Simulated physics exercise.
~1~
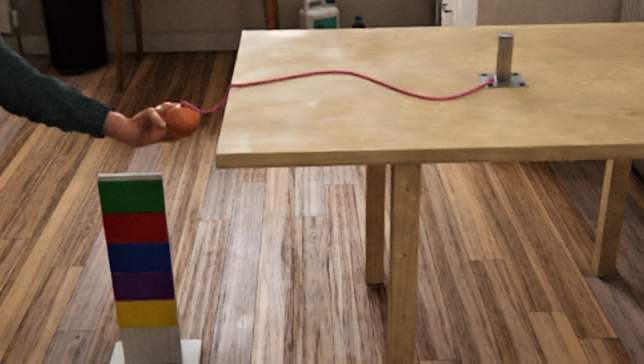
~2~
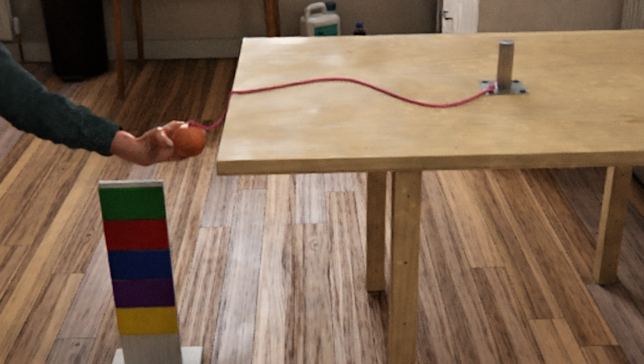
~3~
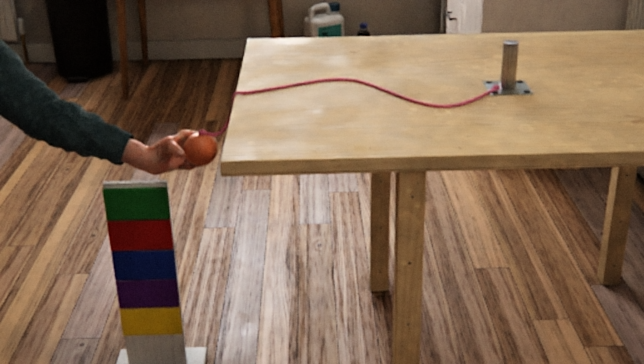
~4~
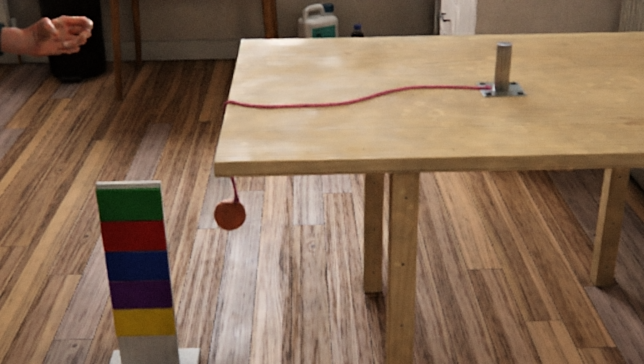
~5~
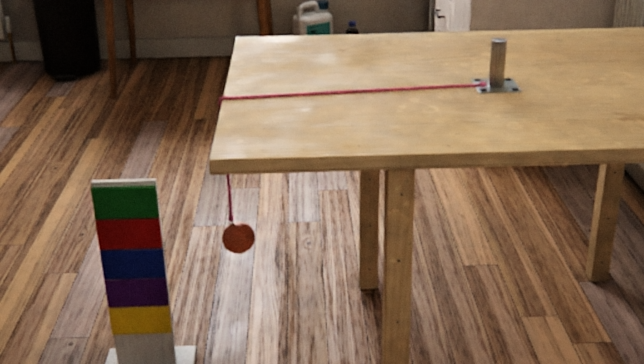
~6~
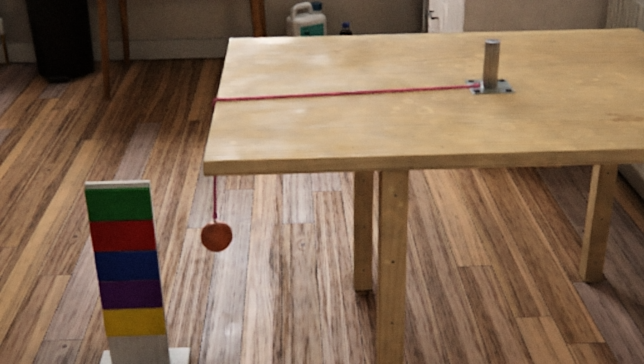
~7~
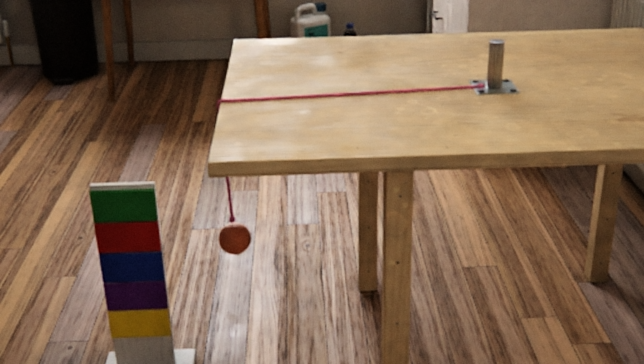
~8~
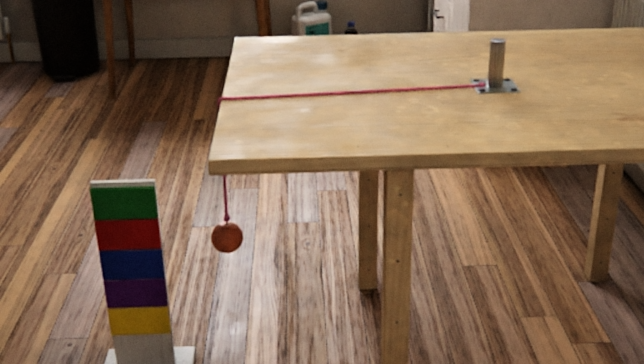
To begin with, a hand holds an orange, ball-like fruit just off the left edge of a wooden table, above a stand with green, red, blue, purple and yellow bands. A red shoelace curves loosely across the tabletop from the fruit to an upright metal post. The hand shifts slightly right and down, then lets go and draws back to the left. The orange drops below the table edge, and the lace slides and pulls straight. The orange then swings gently left and right on its short length of lace, finally hanging about level with the red band.
